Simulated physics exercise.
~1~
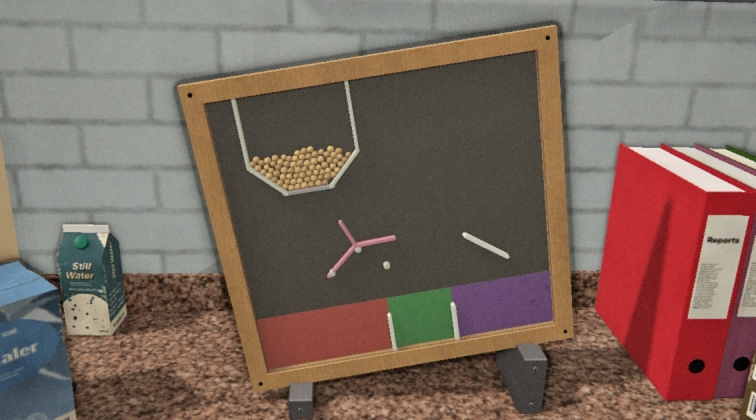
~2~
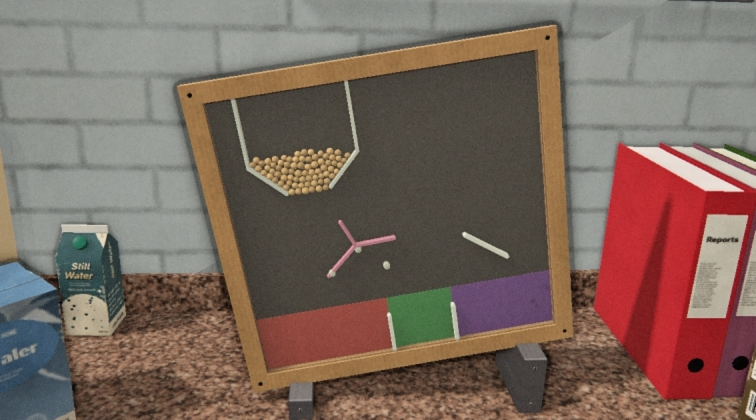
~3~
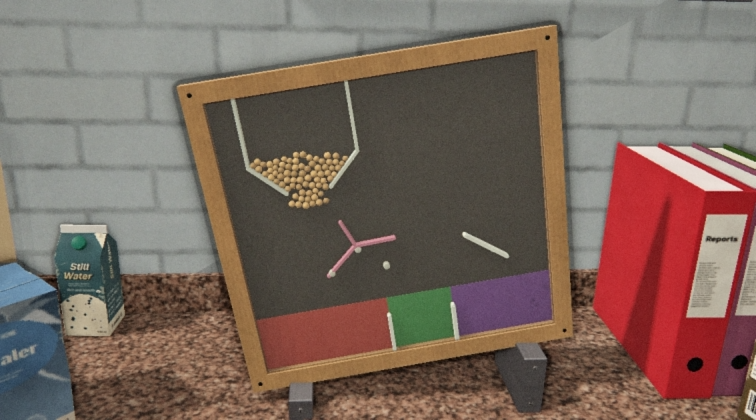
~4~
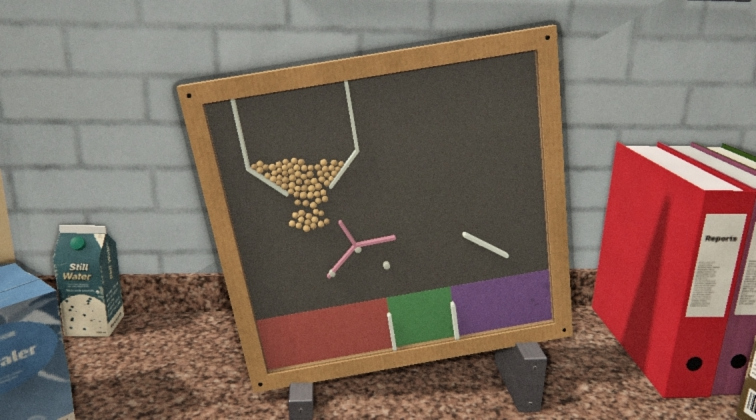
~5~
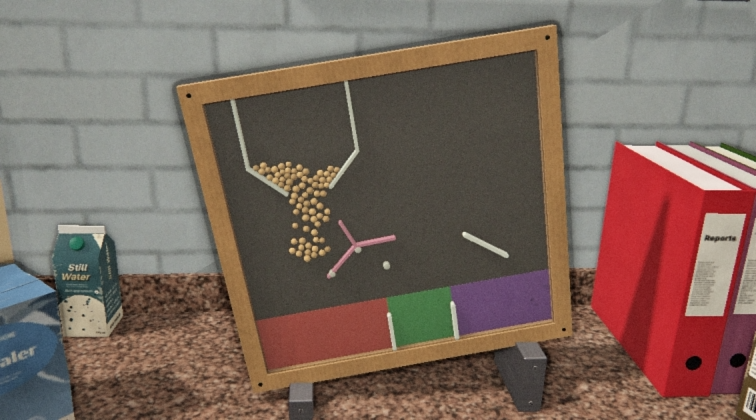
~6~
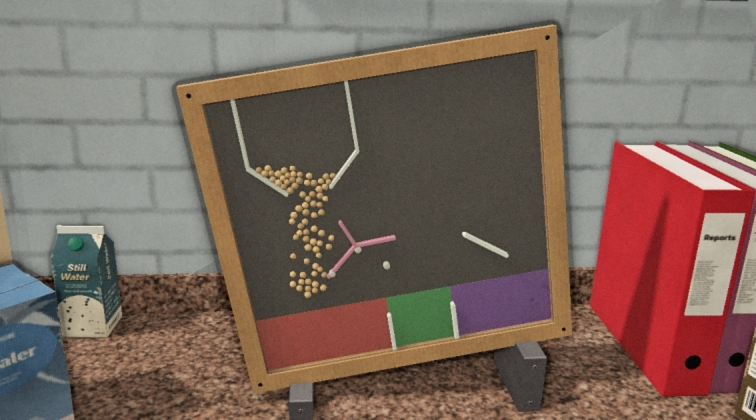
Tilted wood-framed board with pale wooden beads pouring from a funnel-shaped holder, streaming down past the left side of a still pink rocker.
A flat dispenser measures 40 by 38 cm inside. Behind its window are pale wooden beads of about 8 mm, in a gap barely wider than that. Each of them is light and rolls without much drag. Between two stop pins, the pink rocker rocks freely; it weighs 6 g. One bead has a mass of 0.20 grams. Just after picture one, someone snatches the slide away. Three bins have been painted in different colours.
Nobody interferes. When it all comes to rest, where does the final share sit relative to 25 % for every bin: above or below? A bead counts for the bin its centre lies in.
Red: Above it. Purple: Below it. Green: Below it.
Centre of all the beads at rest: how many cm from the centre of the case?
The middle sits around 11 cm left of it and 19 cm below it.
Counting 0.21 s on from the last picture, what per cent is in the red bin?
About 80 percent of the load.
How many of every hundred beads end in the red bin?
Around 100 percent.
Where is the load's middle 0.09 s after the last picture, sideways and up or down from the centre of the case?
Position estimate: Left 11 cm, below 10 cm.
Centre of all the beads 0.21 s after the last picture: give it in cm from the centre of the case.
About 11 cm left and 17 cm below.
Then, 0.09 s later than the last picture, the beads' middle is 11 cm left of and 10 cm below the centre; red 40 %; pink rocker left end down 32°.
Then, 0.21 s later than the last picture, the beads' middle is 11 cm left of and 17 cm below the centre; red 80 %; pink rocker left end down 32°.
Then, 0.45 s later than the last picture, the beads' middle is 11 cm left of and 19 cm below the centre; red 100 %; pink rocker left end down 32°.
At rest 1.4 s after the last picture, red 100 %, purple 0 %, green 0 %; pink rocker left end down 32°.
